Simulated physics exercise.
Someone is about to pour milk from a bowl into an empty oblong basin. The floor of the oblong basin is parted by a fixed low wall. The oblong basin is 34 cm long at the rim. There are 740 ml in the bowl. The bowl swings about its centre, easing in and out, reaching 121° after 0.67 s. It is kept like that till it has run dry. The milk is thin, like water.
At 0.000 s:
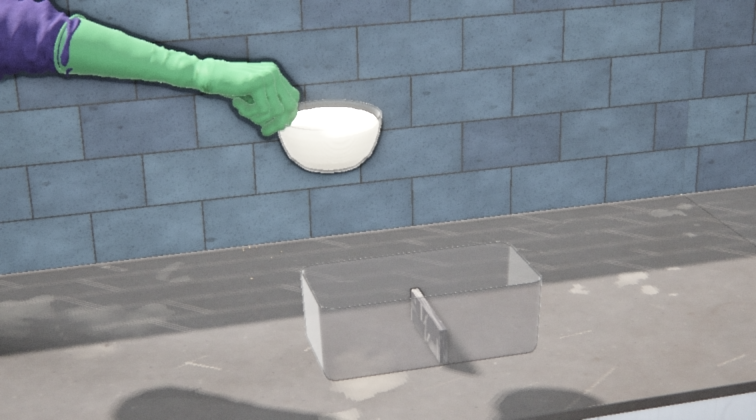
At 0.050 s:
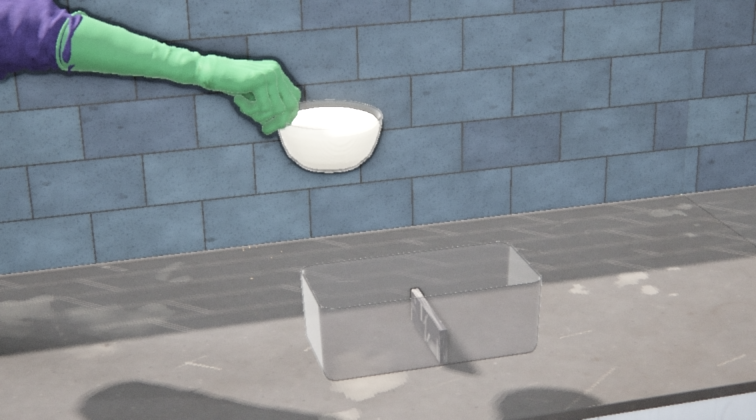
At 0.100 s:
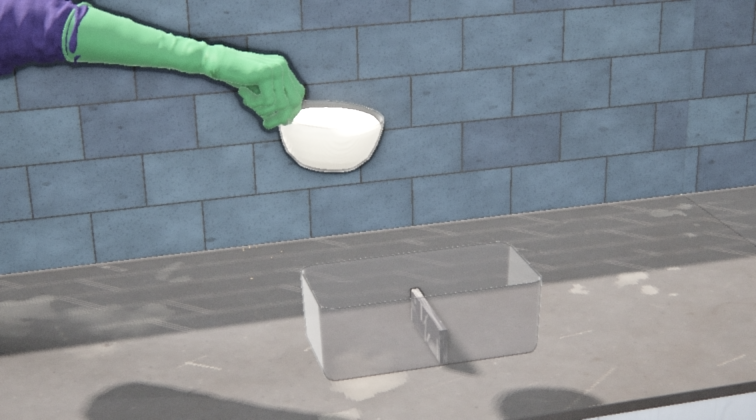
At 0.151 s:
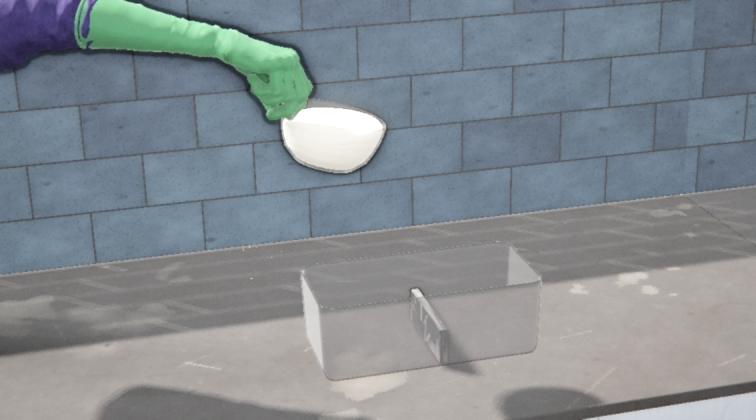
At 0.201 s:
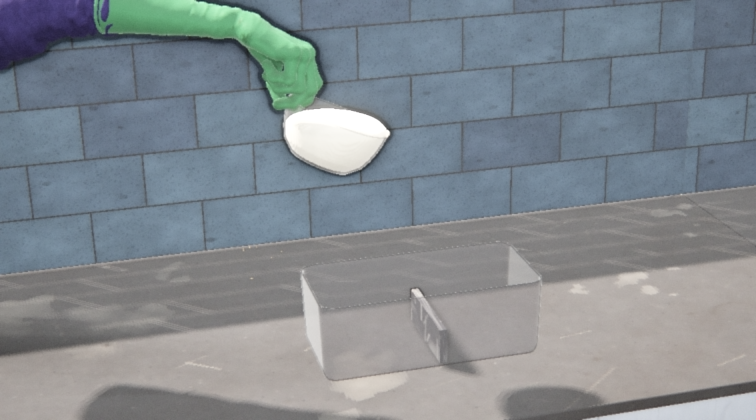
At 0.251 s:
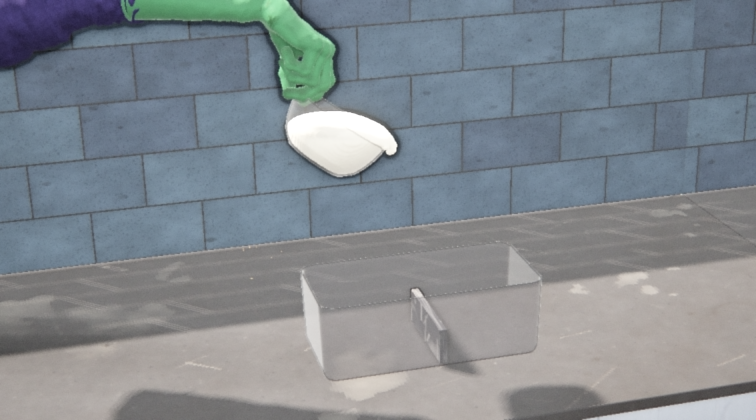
At the start, a green-gloved hand holds a bowl of white milk level above a clear, empty oblong basin with a low dividing wall. The hand gradually tilts the bowl down to the right, and the milk shifts to the right-hand rim, where a little begins to slip over the edge.
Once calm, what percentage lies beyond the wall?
The far part has some 47 per cent.
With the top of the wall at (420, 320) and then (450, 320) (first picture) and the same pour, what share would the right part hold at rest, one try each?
First 60, then 20 per cent.
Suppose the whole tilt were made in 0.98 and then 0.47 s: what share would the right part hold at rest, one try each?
In turn about 60 and 30 per cent.
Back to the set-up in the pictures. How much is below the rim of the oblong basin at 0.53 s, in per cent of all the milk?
Some 34 per cent.
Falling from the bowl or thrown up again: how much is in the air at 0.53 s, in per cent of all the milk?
About 60 per cent.
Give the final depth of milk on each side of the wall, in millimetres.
Left about 14 mm, right about 16 mm.
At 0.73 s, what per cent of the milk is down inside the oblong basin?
Near 94 in a hundred.
By 0.53 s the tilt is 108° and 6 per cent is still to pour, 5 is left of the wall and 29 right of it.
By 0.73 s the tilt is 121° and 0 per cent is still to pour, 48 is left of the wall and 47 right of it.
By 0.94 s the tilt is 121° and 0 per cent is still to pour, 49 is left of the wall and 46 right of it.
By 1.17 s the tilt is 121° and 0 per cent is still to pour, 49 is left of the wall and 47 right of it.
At rest 49 per cent lies left of the wall, 47 right of it and 4 outside.
